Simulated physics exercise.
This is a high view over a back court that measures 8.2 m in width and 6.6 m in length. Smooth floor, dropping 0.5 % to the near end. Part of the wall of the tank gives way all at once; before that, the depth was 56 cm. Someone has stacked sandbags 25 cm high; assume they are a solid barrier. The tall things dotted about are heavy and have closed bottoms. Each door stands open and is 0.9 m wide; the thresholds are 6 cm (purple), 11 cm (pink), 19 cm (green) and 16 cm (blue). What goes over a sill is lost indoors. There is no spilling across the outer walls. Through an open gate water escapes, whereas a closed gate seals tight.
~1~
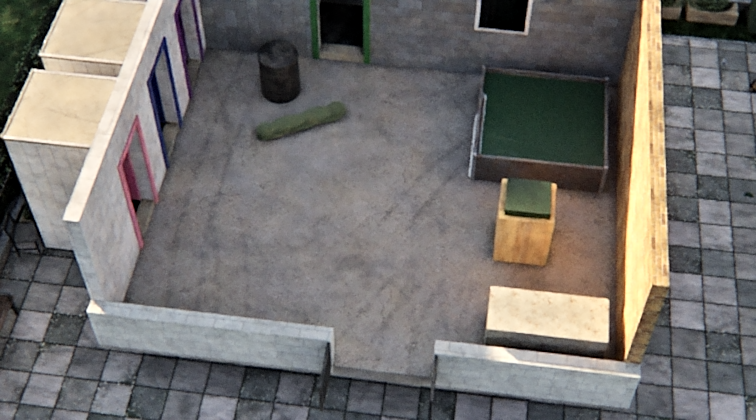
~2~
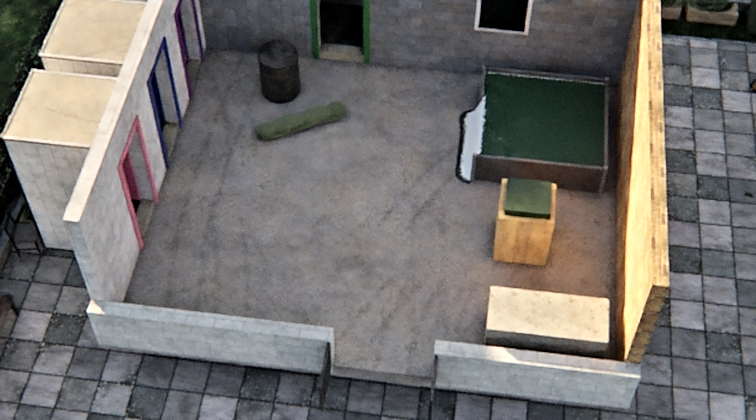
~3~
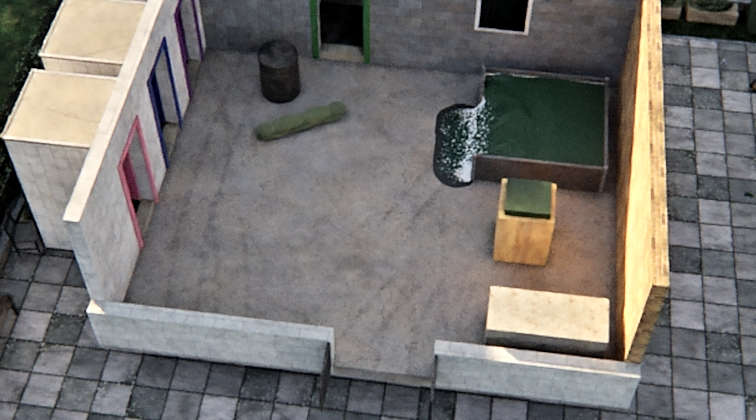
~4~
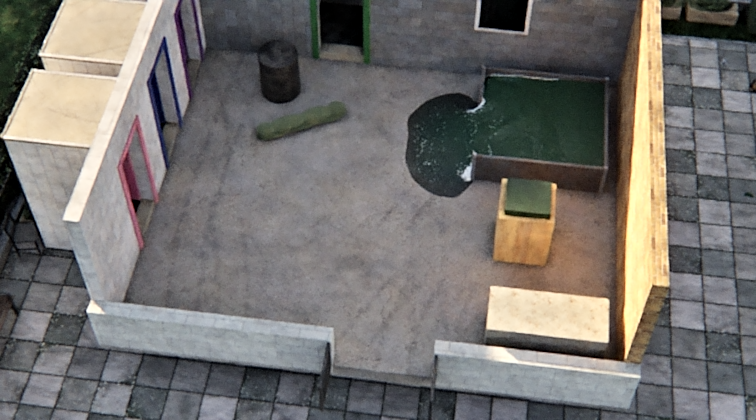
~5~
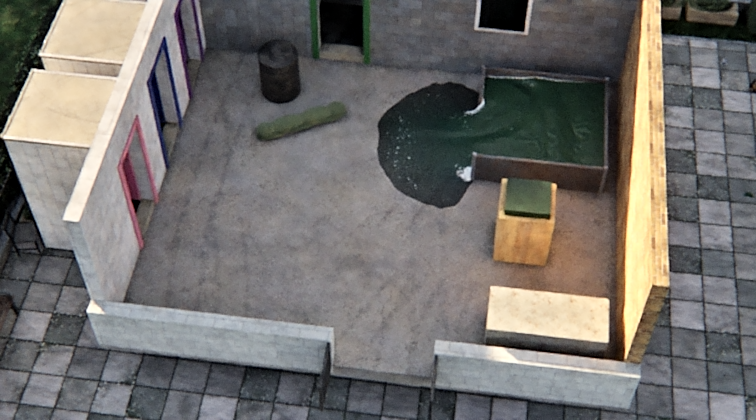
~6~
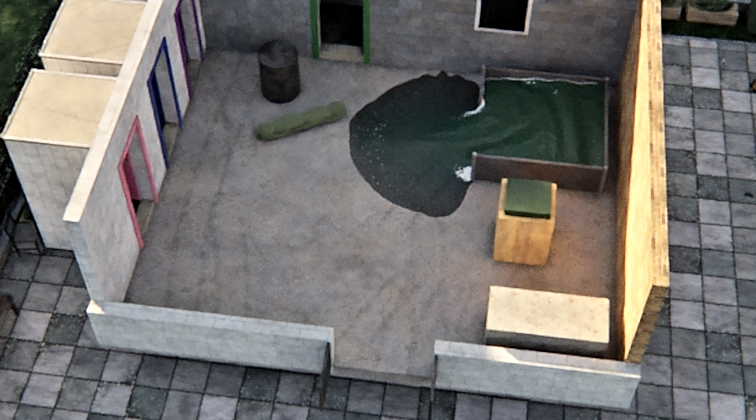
In a walled back court, the left side of a tank of dark green water gave way, and the water poured out and spread leftward across the bare floor in a widening, rounded pool.
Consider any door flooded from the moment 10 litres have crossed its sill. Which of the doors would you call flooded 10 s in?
I would call the purple door flooded; I would call the pink door flooded; I would call the green door not flooded; I would call the blue door not flooded.
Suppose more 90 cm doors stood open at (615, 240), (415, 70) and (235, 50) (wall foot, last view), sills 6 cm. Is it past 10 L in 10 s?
First doorway falls short, second falls short, third gets there.
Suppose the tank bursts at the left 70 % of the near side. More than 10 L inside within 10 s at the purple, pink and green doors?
So purple stays lower, pink stays lower, green stays lower.
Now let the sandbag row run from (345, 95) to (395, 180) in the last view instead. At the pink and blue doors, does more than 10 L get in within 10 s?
Well, the pink one ends up within bounds and the blue one ends up within bounds.
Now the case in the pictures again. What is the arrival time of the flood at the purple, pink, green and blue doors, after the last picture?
Purple: 2.0 s; pink: 1.8 s; green: 0.8 s; blue: 1.3 s.
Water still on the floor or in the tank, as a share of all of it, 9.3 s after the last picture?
Near 92 in a hundred is still there.
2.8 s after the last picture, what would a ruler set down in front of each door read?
In centimetres - purple: 14, pink: 21, green: 13, blue: 11.
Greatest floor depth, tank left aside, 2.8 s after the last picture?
Up to near 29 cm.
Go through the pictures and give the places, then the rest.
In the first picture, the tank at (542, 119) is whole and still, 56 cm deep.
In the second picture, the front is at (465, 179), 0.8 m from the gap at (478, 138); 0.3 m2 of floor is under water; 56 cm left at the back of the tank.
In the third picture, water pours out at (478, 140) and has run 1.0 m, to (445, 179); typically 10 cm deep outside, 56 cm at the tank's back.
In the fourth picture, water pours out at (478, 140) and has run 1.4 m, to (429, 104); typically 8 cm deep outside, 56 cm at the tank's back.
In the fifth picture, the front is at (385, 121), 1.8 m from the gap at (478, 141); 3.7 m2 of floor is under water; 56 cm left at the back of the tank.
In the sixth picture, the front is at (356, 123), 2.3 m from the gap at (478, 141); 5.3 m2 of floor is under water; 55 cm left at the back of the tank.
Then, 0.7 s after the last picture water covers 25 % of the floor and is deepest (30 cm) near (468, 146); purple door not reached, pink door not reached, green door not reached, blue door not reached.
Then, 1.5 s after the last picture water covers 40 % of the floor and is deepest (26 cm) near (467, 161); purple door not reached, pink door not reached, green door 9 cm at the sill, 0 L in, blue door 6 cm at the sill, 0 L in.
Then, 2.8 s after the last picture water covers 60 % of the floor and is deepest (29 cm) near (116, 326); purple door 14 cm at the sill, 12 L in, pink door 21 cm at the sill, 20 L in, green door 13 cm at the sill, 0 L in, blue door 11 cm at the sill, 0 L in.
Then, 5.3 s after the last picture water covers 65 % of the floor and is deepest (18 cm) near (116, 326); purple door 10 cm at the sill, 69 L in, pink door 11 cm at the sill, 57 L in, green door 8 cm at the sill, 0 L in, blue door 10 cm at the sill, 0 L in.
Then, 9.3 s after the last picture water covers 90 % of the floor and is deepest (12 cm) near (116, 326); purple door 6 cm at the sill, 91 L in, pink door 7 cm at the sill, 63 L in, green door 4 cm at the sill, 0 L in, blue door 8 cm at the sill, 0 L in.
